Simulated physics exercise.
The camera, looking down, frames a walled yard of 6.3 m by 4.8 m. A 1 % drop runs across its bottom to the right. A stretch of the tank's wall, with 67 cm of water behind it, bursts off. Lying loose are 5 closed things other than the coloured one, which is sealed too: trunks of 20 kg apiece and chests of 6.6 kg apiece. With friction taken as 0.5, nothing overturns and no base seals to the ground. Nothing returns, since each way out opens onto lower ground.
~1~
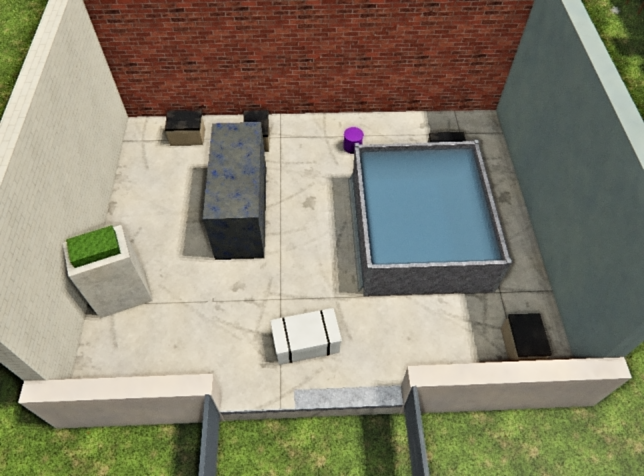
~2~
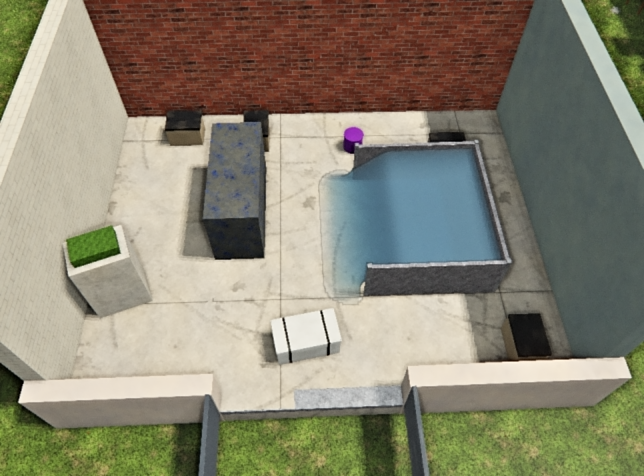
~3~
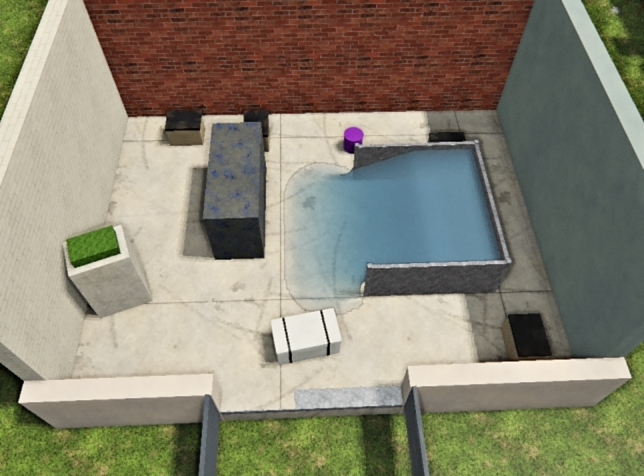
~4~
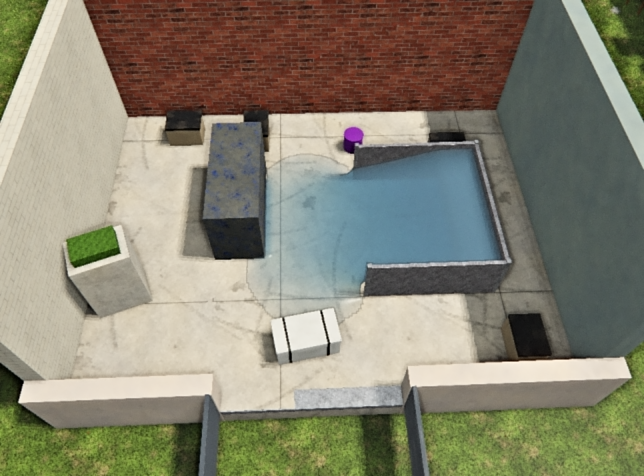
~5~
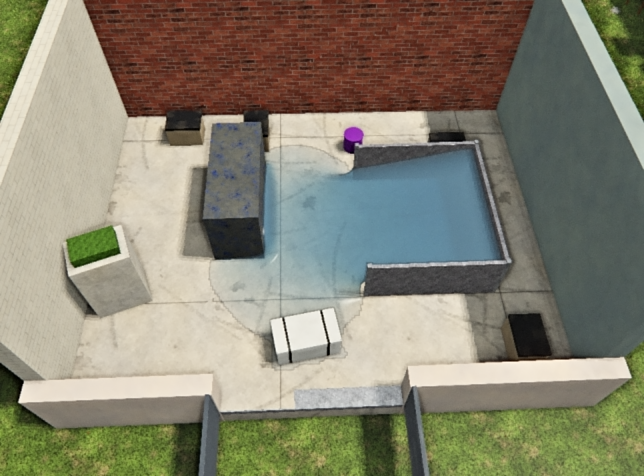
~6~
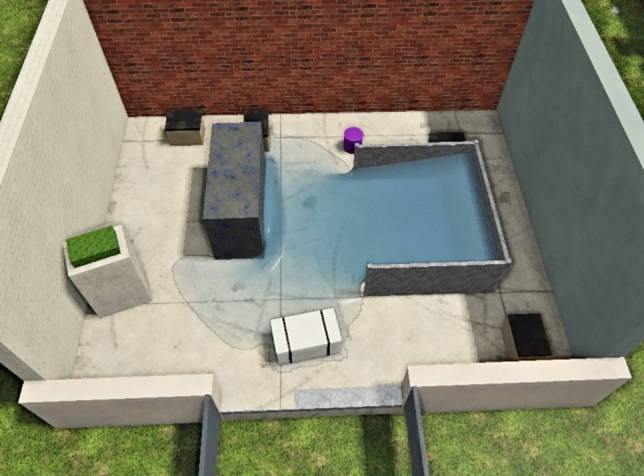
Water poured from the left side of a raised pool and spread across the concrete yard, reaching around the tall dark block and the white box, while the purple pail and everything else stayed put.
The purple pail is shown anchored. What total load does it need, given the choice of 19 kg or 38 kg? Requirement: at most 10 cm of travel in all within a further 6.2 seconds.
Lightweight wins.
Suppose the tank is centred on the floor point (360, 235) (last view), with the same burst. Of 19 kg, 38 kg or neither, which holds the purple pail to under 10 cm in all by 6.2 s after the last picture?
Then, in short, the light one works.
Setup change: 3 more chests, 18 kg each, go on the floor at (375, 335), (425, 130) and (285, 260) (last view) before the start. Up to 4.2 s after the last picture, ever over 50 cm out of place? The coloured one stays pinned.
Order as listed: Inside the limit, outside the limit, outside the limit.
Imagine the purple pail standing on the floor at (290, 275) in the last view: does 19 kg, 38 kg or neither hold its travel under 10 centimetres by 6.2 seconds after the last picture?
Both fall short.
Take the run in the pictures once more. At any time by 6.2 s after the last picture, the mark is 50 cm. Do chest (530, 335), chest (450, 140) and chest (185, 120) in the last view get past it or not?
Well, they come out not exceeding it, exceeding it and exceeding it, in that order.
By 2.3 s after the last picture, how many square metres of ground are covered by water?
Flooded: Near 23 m2.
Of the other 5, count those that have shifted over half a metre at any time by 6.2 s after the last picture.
4.
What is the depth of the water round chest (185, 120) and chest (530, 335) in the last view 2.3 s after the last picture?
Around 10 cm and 0 cm.
Then, 0.6 s after the last picture the purple pail would be 0 cm from its start with 19 kg and 0 cm from its start with 38 kg; 0 cm of water round it then.
Then, 2.3 s after the last picture the purple pail would be 0 cm from its start with 19 kg and 0 cm from its start with 38 kg; 6 cm of water round it then.
Then, 4.2 s after the last picture the purple pail would be 0 cm from its start with 19 kg and 0 cm from its start with 38 kg; 4 cm of water round it then.
Then, 6.2 s after the last picture the purple pail would be 0 cm from its start with 19 kg and 0 cm from its start with 38 kg; 3 cm of water round it then.
